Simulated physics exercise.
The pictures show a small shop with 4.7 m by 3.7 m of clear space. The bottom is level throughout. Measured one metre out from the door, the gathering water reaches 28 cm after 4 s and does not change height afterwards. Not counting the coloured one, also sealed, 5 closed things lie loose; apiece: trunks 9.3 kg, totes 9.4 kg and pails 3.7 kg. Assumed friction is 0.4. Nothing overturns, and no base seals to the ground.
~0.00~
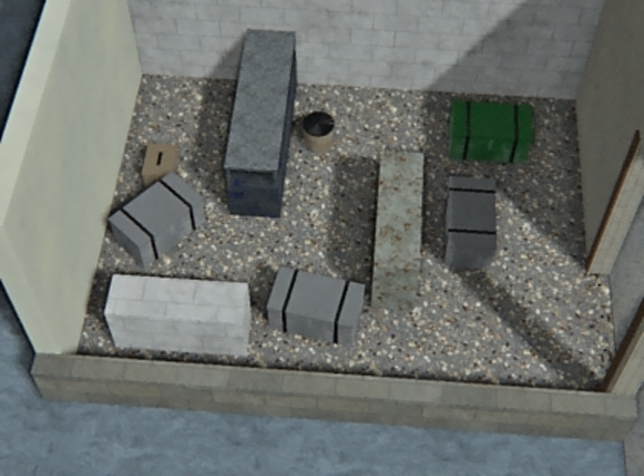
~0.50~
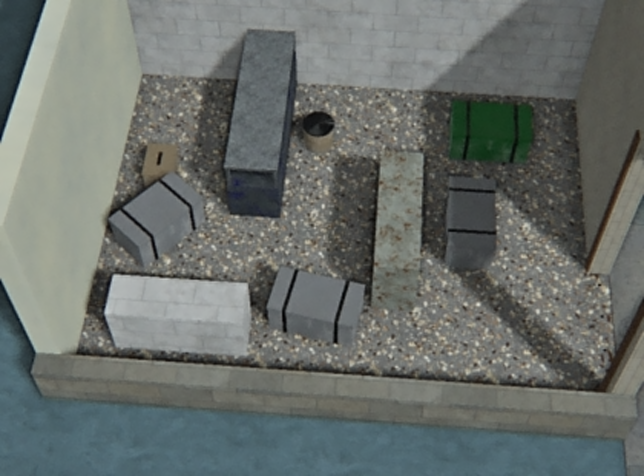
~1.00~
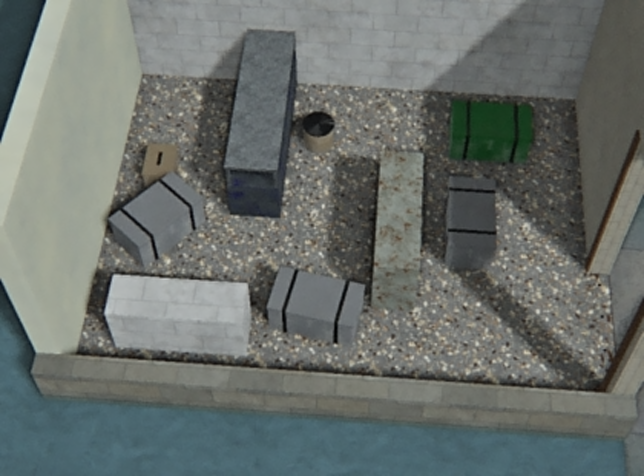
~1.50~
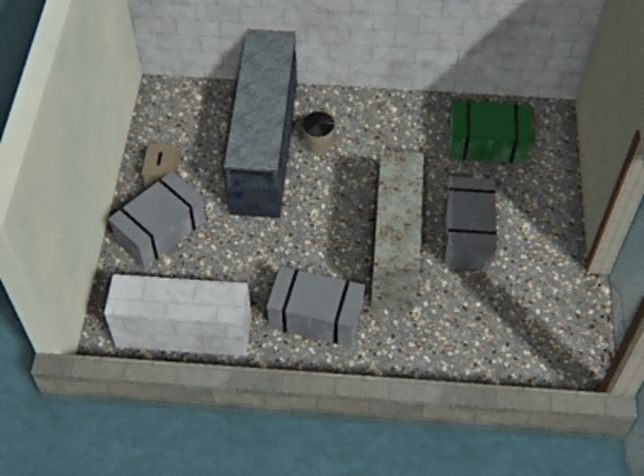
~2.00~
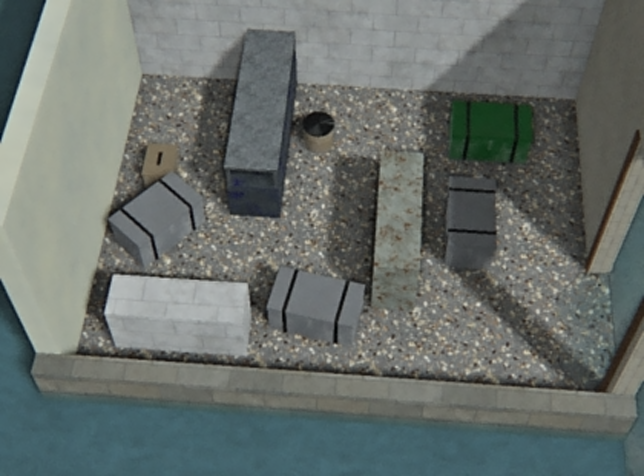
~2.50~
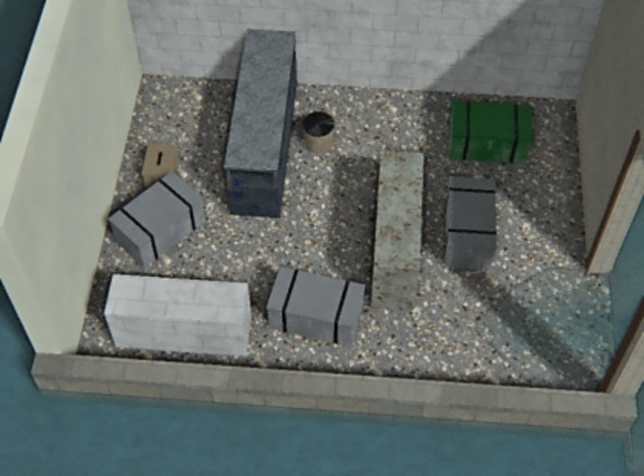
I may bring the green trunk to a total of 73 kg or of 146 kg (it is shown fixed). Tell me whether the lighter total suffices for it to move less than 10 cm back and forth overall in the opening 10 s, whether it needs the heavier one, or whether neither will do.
Lighter suffices.
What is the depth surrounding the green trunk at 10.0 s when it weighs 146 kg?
Something like 11 centimetres.
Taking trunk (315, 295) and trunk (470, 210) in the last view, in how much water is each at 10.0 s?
Some 8 cm at the first, some 11 cm at the second.
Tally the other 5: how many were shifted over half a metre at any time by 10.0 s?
Tally: 4.
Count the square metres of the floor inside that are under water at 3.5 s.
About 3.5 m2 is covered.
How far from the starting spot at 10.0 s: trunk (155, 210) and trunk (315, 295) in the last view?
100 cm, 50 cm.
After 3.5 s the green trunk would be 0 cm from its start with 73 kg and 0 cm from its start with 146 kg; 0 cm of water round it then.
After 4.5 s the green trunk would be 0 cm from its start with 73 kg and 0 cm from its start with 146 kg; 2 cm of water round it then.
After 7.0 s the green trunk would be 0 cm from its start with 73 kg and 0 cm from its start with 146 kg; 6 cm of water round it then.
After 10.0 s the green trunk would be 0 cm from its start with 73 kg and 0 cm from its start with 146 kg; 11 cm of water round it then.
